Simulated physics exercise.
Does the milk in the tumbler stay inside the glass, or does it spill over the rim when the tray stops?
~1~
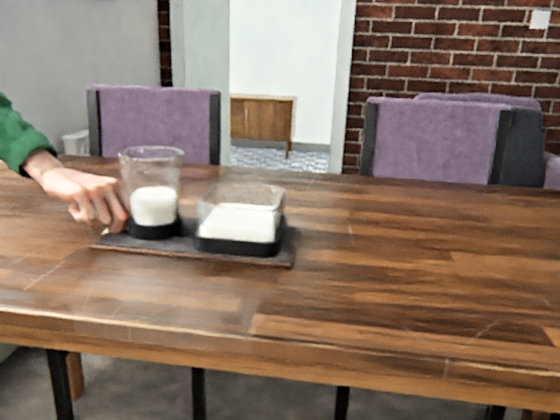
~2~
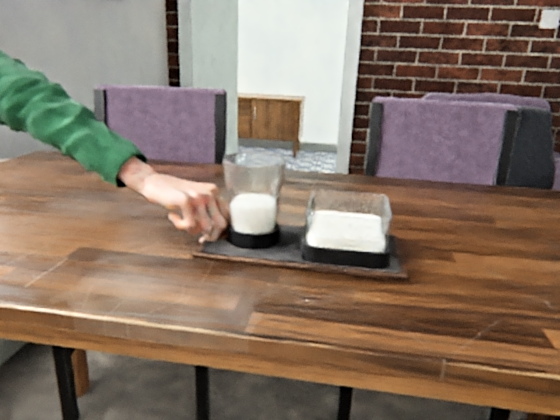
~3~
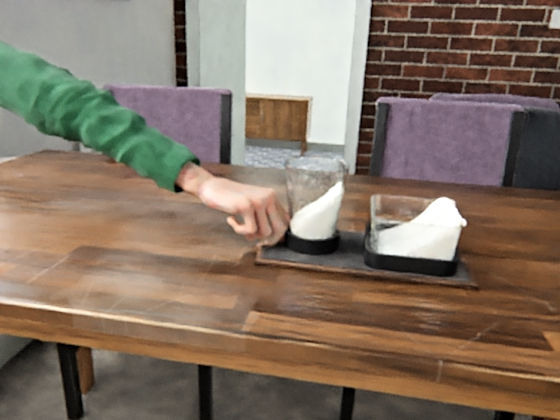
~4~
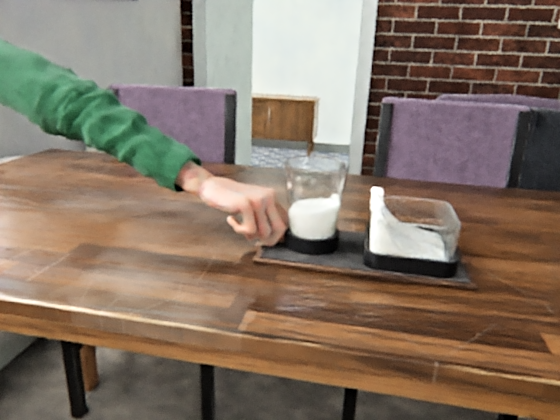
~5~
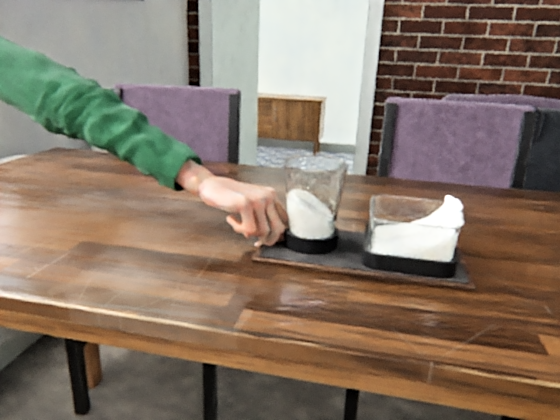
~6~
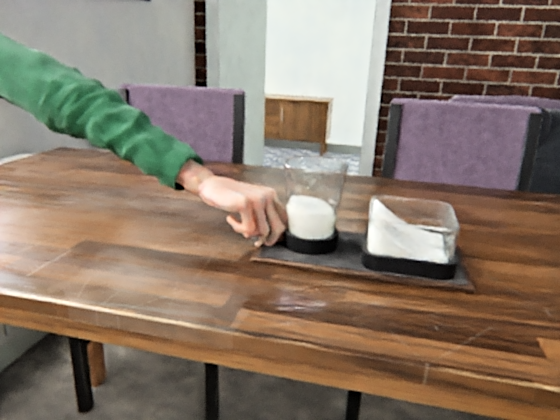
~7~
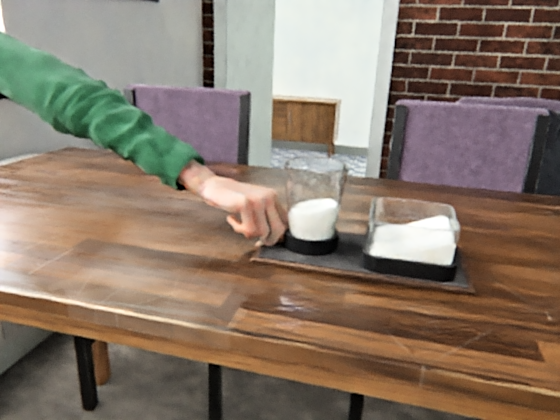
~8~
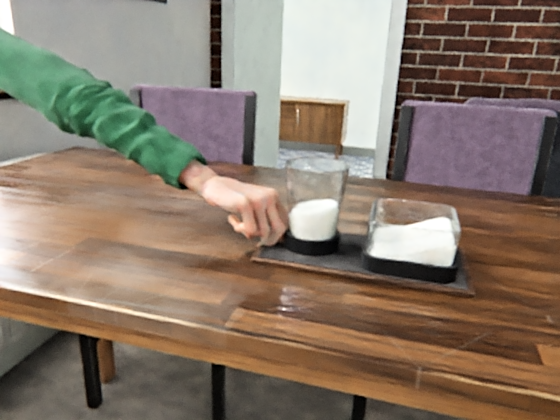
It stays inside the tumbler. The milk tilts up one side and swings back when the tray halts, but it keeps below the rim.
